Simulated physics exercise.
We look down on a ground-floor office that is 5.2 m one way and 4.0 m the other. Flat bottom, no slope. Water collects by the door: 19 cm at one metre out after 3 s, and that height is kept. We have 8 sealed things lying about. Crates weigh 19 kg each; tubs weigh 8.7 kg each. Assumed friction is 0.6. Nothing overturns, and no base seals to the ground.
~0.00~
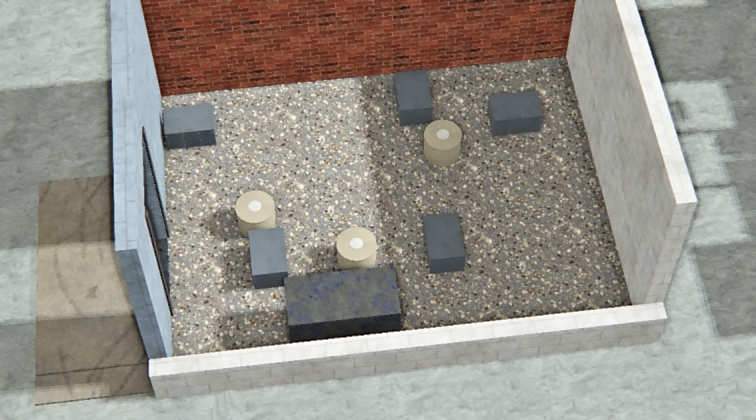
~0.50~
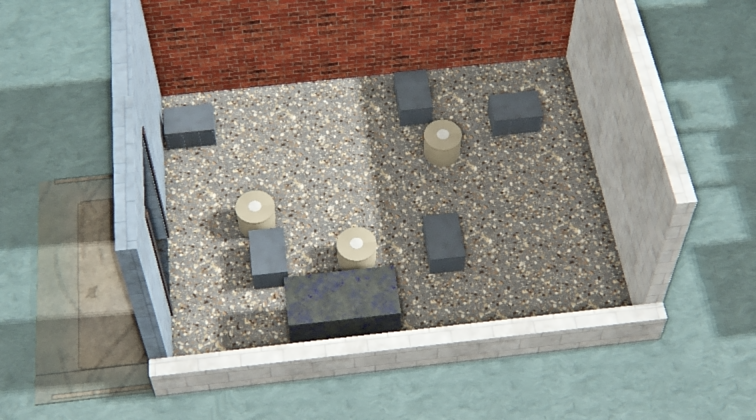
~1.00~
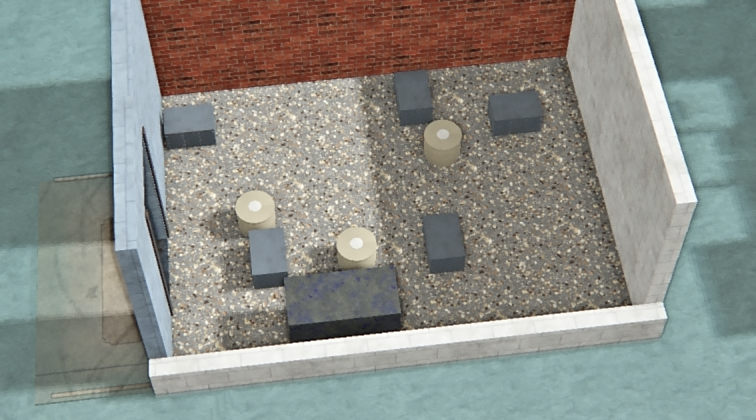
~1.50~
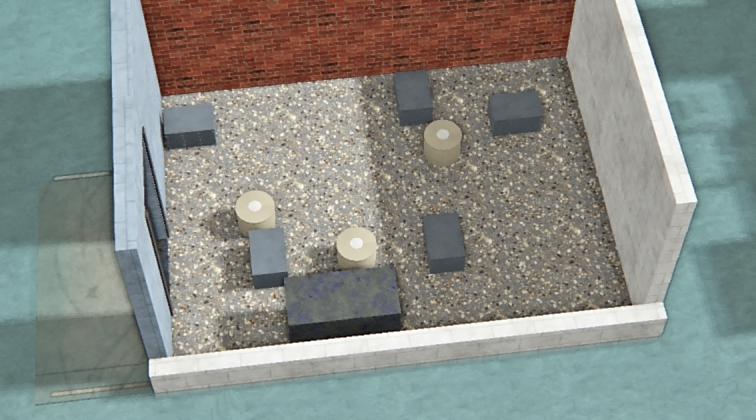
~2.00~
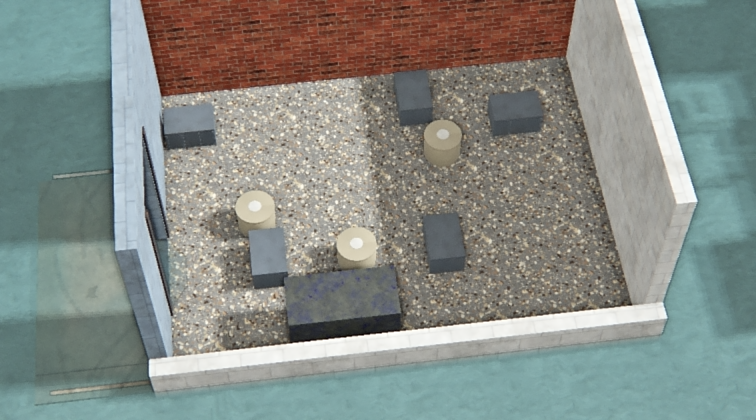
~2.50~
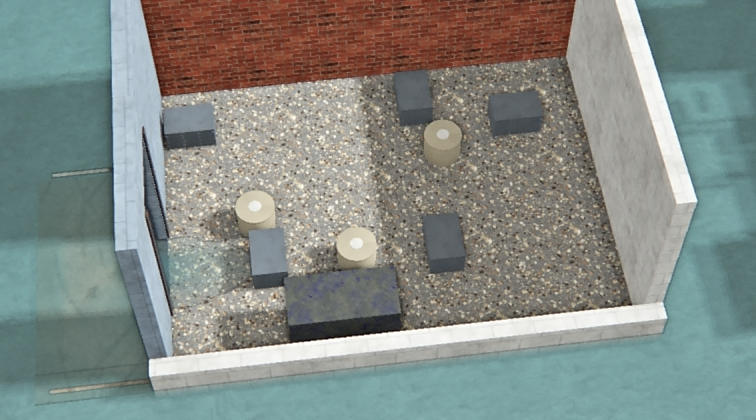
Water spreads over the ground outside a walled, roofless room, turning the grey surroundings blue-green and gradually covering the brown patch beside the left wall. A shallow, clear pool then creeps inside across the speckled floor from that wall, while the grey blocks and pale round tubs stay still.
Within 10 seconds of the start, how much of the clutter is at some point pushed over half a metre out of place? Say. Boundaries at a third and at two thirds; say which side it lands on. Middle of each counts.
It will work out to one to two of every three.
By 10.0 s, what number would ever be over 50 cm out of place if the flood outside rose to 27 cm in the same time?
Then 6 of them.
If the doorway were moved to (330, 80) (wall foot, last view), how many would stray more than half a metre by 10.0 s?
The count would be 1.
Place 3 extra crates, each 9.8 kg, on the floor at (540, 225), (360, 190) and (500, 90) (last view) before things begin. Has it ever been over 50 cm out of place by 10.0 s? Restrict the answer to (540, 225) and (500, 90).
Note: Item 1 below threshold; item 2 below threshold.
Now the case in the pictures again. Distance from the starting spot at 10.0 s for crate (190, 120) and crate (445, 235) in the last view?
The first is 0 cm from its start, the second 5 cm.
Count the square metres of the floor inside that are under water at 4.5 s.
That flooded area is roughly 6.0 m2.
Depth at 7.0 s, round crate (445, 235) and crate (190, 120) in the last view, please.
Some 2 cm at the first, some 1 cm at the second.
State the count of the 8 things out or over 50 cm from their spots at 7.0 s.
It comes to 2.
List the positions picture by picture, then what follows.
A crate at (268, 251), on the bottom; a tub at (443, 135) rests on the ground; water covers 0.0 m2; 0 of 8 have shifted, in the first picture.
A crate at (268, 251), on the bottom; a tub at (443, 135) rests on the ground; 0.0 m2 under water; 0 of 8 have shifted, in the second picture.
A crate at (268, 251) rests on the ground; a tub at (443, 135), on the bottom; water covers 0.0 m2; 0 of 8 have shifted, in the third picture.
A crate at (268, 251), on the bottom; a tub at (443, 135) rests on the ground; water covers 0.0 m2; 0 of 8 have shifted, in the fourth picture.
A crate at (268, 251), on the bottom; a tub at (443, 135) rests on the ground; 0.1 m2 under water; 0 of 8 have shifted, in the fifth picture.
A crate at (268, 251) rests on the ground; a tub at (443, 135) rests on the ground; water covers 0.6 m2; 0 of 8 have shifted, in the sixth picture.
After 3.5 s 0 of 8 are over 50 cm from their spots; 0 afloat.
After 4.5 s 2 of 8 are over 50 cm from their spots; 0 afloat.
After 7.0 s 2 of 8 are over 50 cm from their spots; 0 afloat.
After 10.0 s 3 of 8 are over 50 cm from their spots, and 3 have been at some point; 1 afloat.
